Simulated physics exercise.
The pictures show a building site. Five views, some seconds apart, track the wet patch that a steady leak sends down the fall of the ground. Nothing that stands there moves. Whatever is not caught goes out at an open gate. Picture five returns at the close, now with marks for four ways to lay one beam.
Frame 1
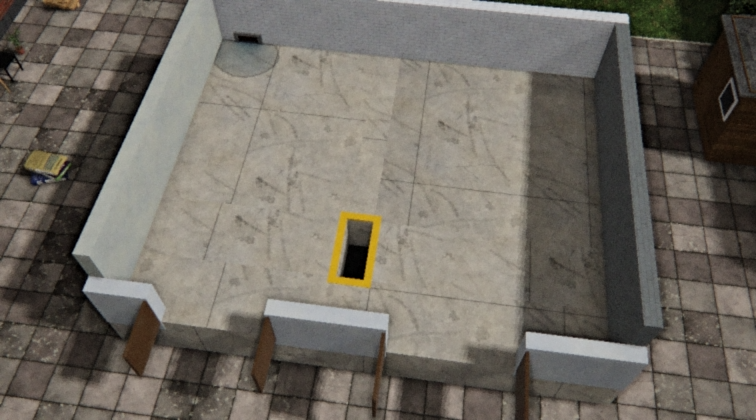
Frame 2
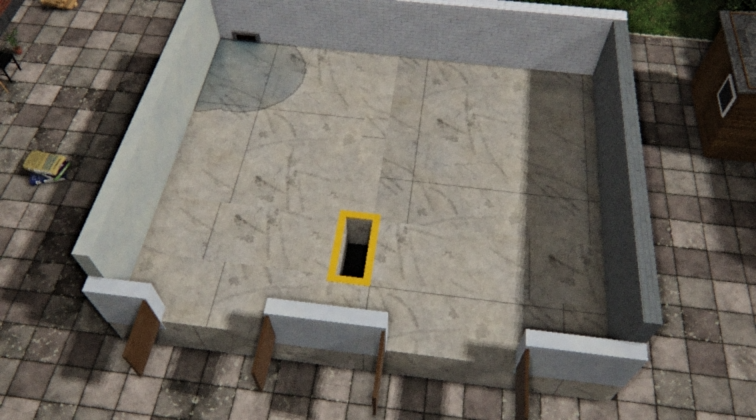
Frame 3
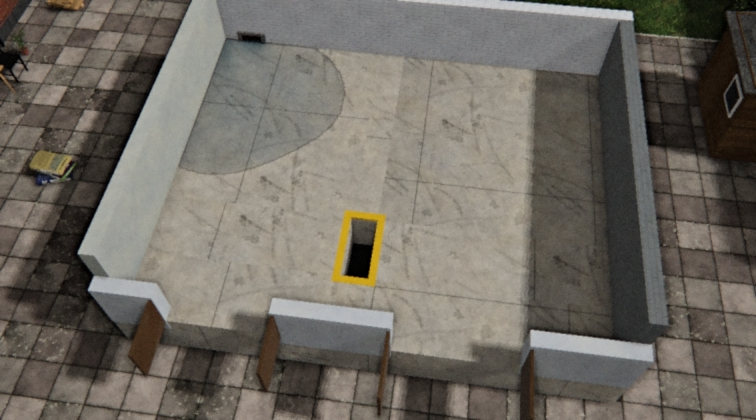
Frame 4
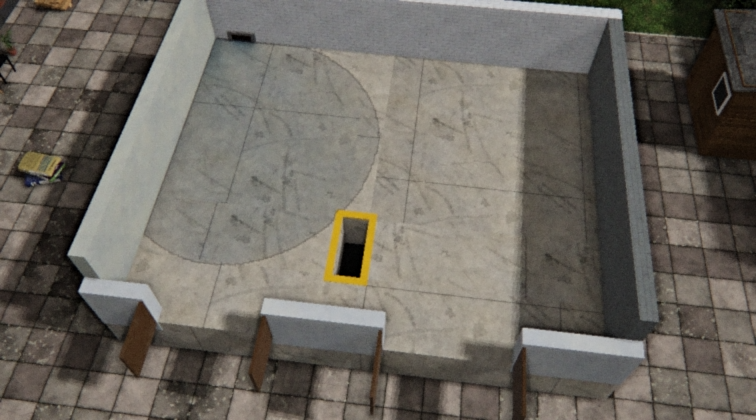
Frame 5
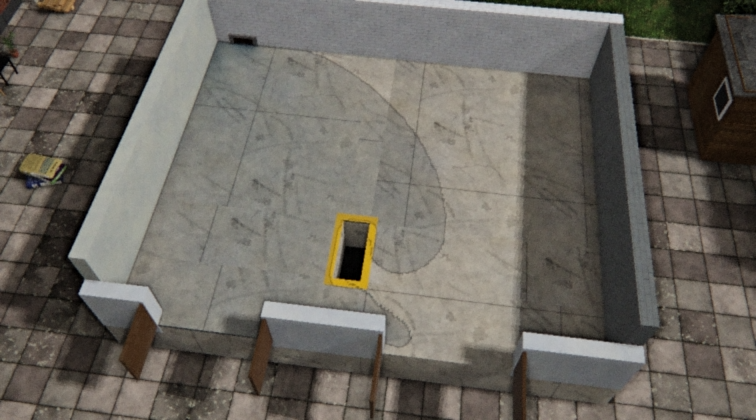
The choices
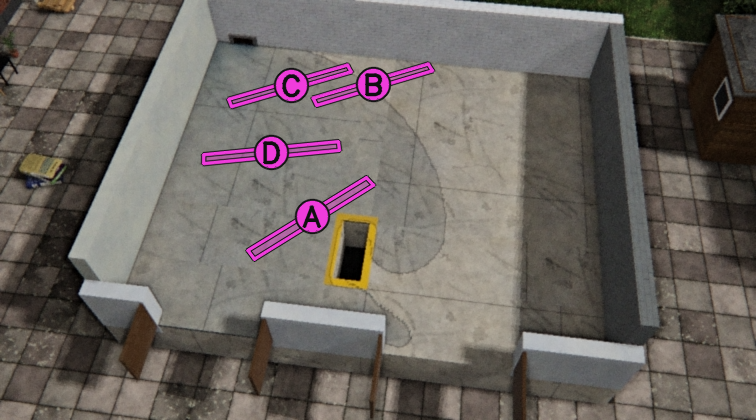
Walled concrete floor seen from above, a dark wet patch spreading from the upper-left corner and reaching around a yellow-edged opening.
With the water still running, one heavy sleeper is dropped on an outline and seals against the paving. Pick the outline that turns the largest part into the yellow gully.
I would pick spot B.
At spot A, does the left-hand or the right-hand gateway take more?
The left one.
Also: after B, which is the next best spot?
The answer is C.
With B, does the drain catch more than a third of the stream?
No.
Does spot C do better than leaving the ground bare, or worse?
Worse.
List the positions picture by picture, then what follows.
Outfall at (248, 38); yellow gully at (355, 248); open gate at (451, 346); open gate at (220, 315); 2 % of the ground under water, visible out to (255, 72); yellow gully still dry, in the first frame.
In the second frame, 7 % of the ground under water, visible out to (231, 109); yellow gully still dry.
In the third frame, 16 % of the ground under water, visible out to (196, 166); yellow gully still dry.
In the fourth frame, 33 % of the ground under water, visible out to (204, 258); yellow gully still dry.
In the fifth frame, 49 % of the ground under water, visible out to (339, 291); yellow gully taking water.
In magenta, A from (251, 254) to (369, 181); B from (314, 101) to (430, 67); C from (230, 102) to (349, 68); D from (203, 159) to (338, 145).
With A, next to none of the stream goes into the yellow gully, about 98 % out by the gates.
With B, about 28 % of the stream goes into the yellow gully, about 68 % out by the gates.
With C, about 13 % of the stream goes into the yellow gully, about 83 % out by the gates.
With D, about 3 % of the stream goes into the yellow gully, about 96 % out by the gates.
